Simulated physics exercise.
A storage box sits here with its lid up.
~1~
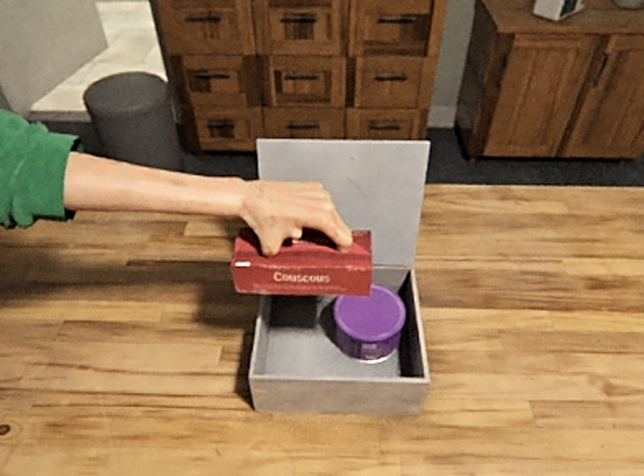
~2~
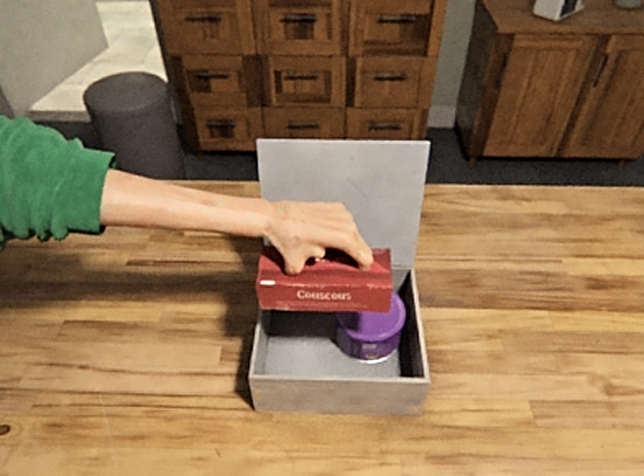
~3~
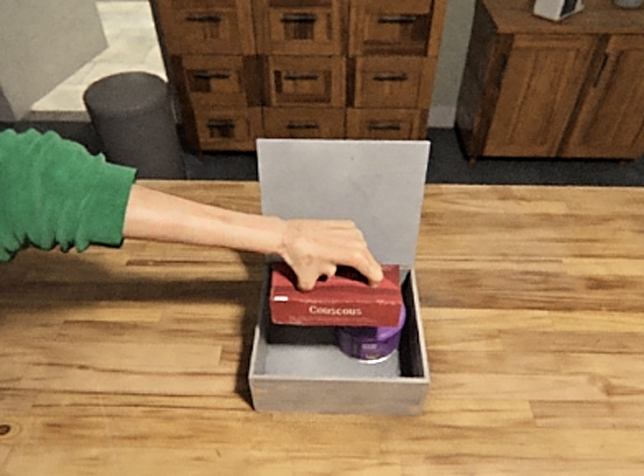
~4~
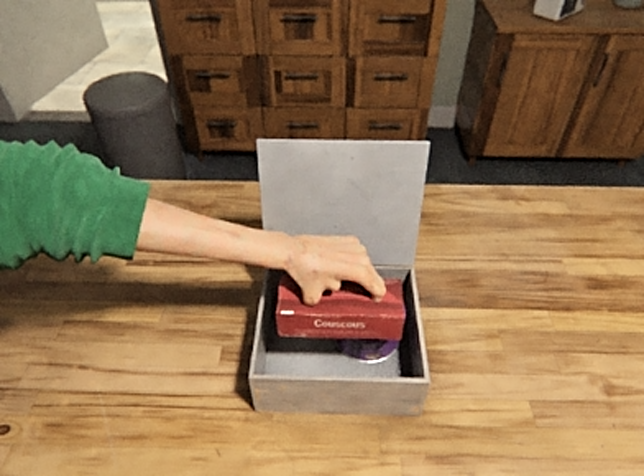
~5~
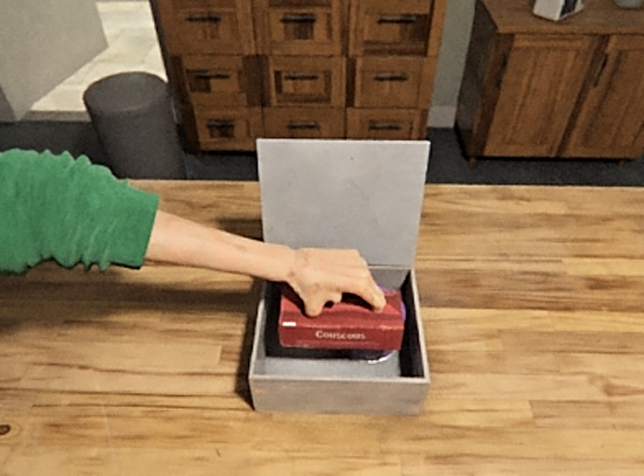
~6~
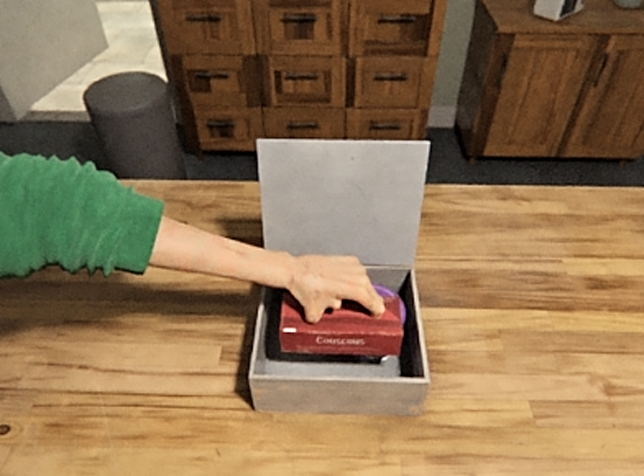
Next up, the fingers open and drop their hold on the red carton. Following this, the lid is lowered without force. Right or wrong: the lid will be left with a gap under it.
Wrong, it closes.
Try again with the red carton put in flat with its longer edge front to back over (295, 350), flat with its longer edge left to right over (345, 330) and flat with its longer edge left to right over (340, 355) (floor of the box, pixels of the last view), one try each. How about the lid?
The first time the lid goes down fully, the second time it can't shut, and the third time it goes down fully.
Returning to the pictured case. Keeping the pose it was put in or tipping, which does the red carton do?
Once everything settles, it ends up at a slant.
Then, 1.00 s past the last view, lid starting down; red carton on its side near (355, 373).
Then, 1.60 s past the last view, lid 60° above the rim; red carton on its side near (355, 373).
Then, 1.90 s past the last view, lid 16° above the rim; red carton on its side near (355, 373).
Finally, lid shut; down or leaning hard in the box, red carton; purple tub still in place. Final places as the last picture's camera would see them, red carton near (355, 373).
